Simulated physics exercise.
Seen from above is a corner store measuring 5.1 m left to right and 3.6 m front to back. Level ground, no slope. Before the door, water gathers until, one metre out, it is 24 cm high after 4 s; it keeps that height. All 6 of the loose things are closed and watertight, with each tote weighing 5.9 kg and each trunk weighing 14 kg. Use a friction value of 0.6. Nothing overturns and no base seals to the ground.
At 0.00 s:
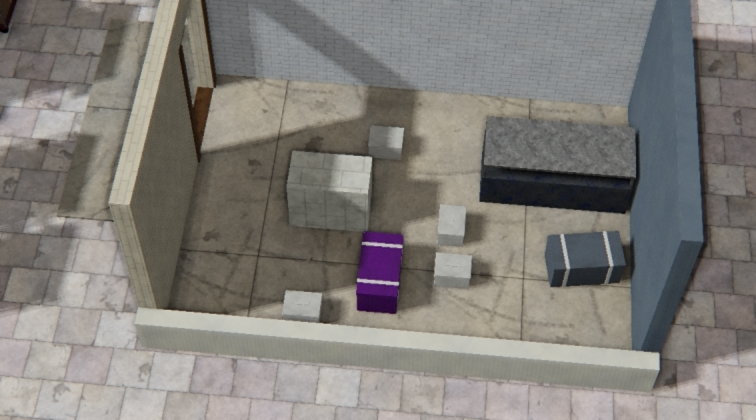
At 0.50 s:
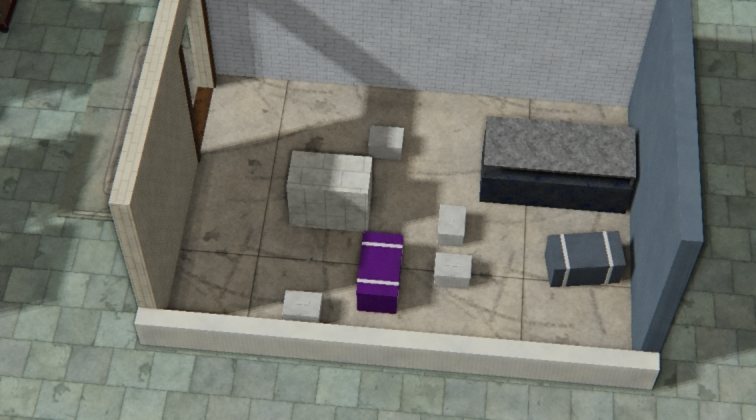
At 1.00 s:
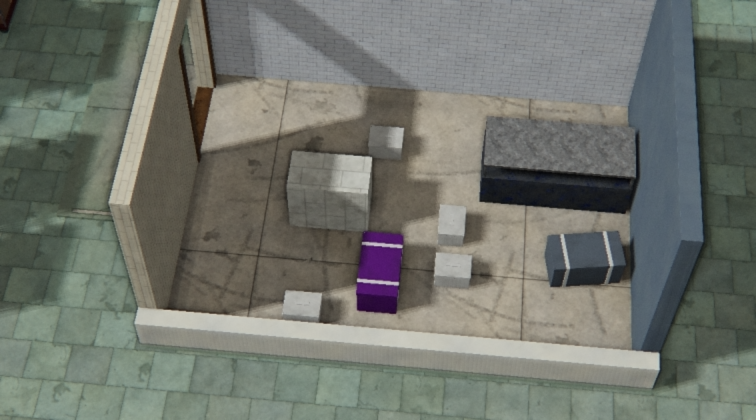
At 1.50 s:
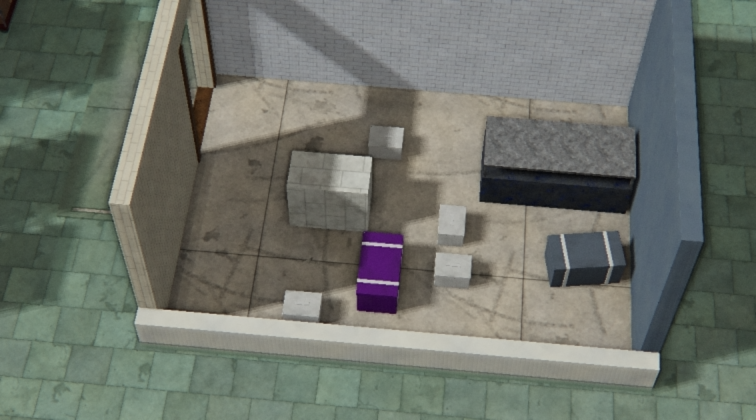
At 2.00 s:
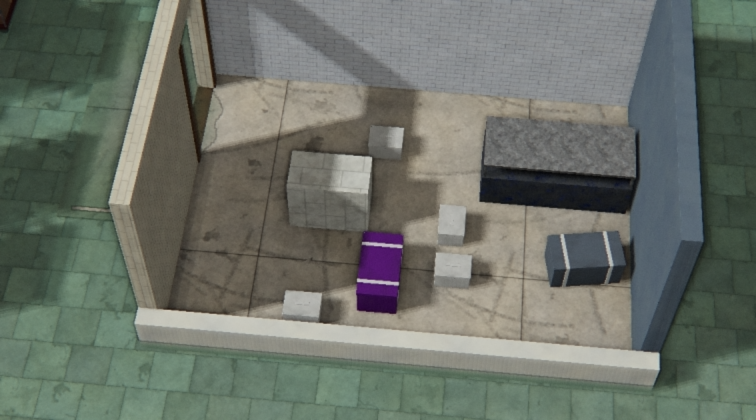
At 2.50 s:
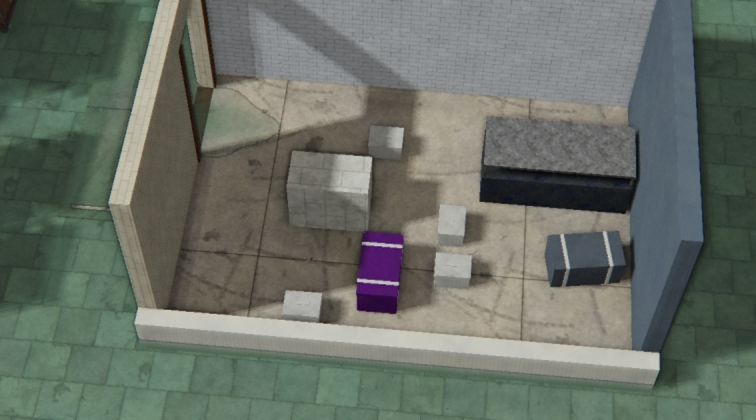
A small walled room stands still as greenish water surrounds it and enters at left.
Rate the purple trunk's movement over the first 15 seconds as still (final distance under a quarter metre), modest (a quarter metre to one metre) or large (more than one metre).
The rating is modest.
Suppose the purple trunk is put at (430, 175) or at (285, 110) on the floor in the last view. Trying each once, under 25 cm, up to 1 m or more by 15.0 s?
In turn: It goes a long way; it goes a long way.
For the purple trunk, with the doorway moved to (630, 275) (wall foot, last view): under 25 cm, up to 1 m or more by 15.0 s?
I'd expect the purple trunk to get swept far off.
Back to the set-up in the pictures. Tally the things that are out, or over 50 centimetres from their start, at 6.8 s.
By then the count is 1.
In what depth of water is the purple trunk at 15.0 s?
Somewhere close to 7 cm.
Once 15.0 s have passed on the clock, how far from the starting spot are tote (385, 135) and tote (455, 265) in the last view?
In turn: 300 cm, 250 cm.
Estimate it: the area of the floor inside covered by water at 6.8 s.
Close to 13 m2, I'd say.
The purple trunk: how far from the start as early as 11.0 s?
Roughly 10 cm by then.
After 3.5 s the purple trunk is near (380, 263), 0.0 m from its start, aground; 0 afloat.
After 6.8 s the purple trunk is near (380, 263), 0.0 m from its start, aground; 1 afloat.
After 11.0 s the purple trunk is near (370, 259), 0.1 m from its start, afloat; 6 afloat.
After 15.0 s the purple trunk is near (337, 245), 0.5 m from its start, afloat; 6 afloat.
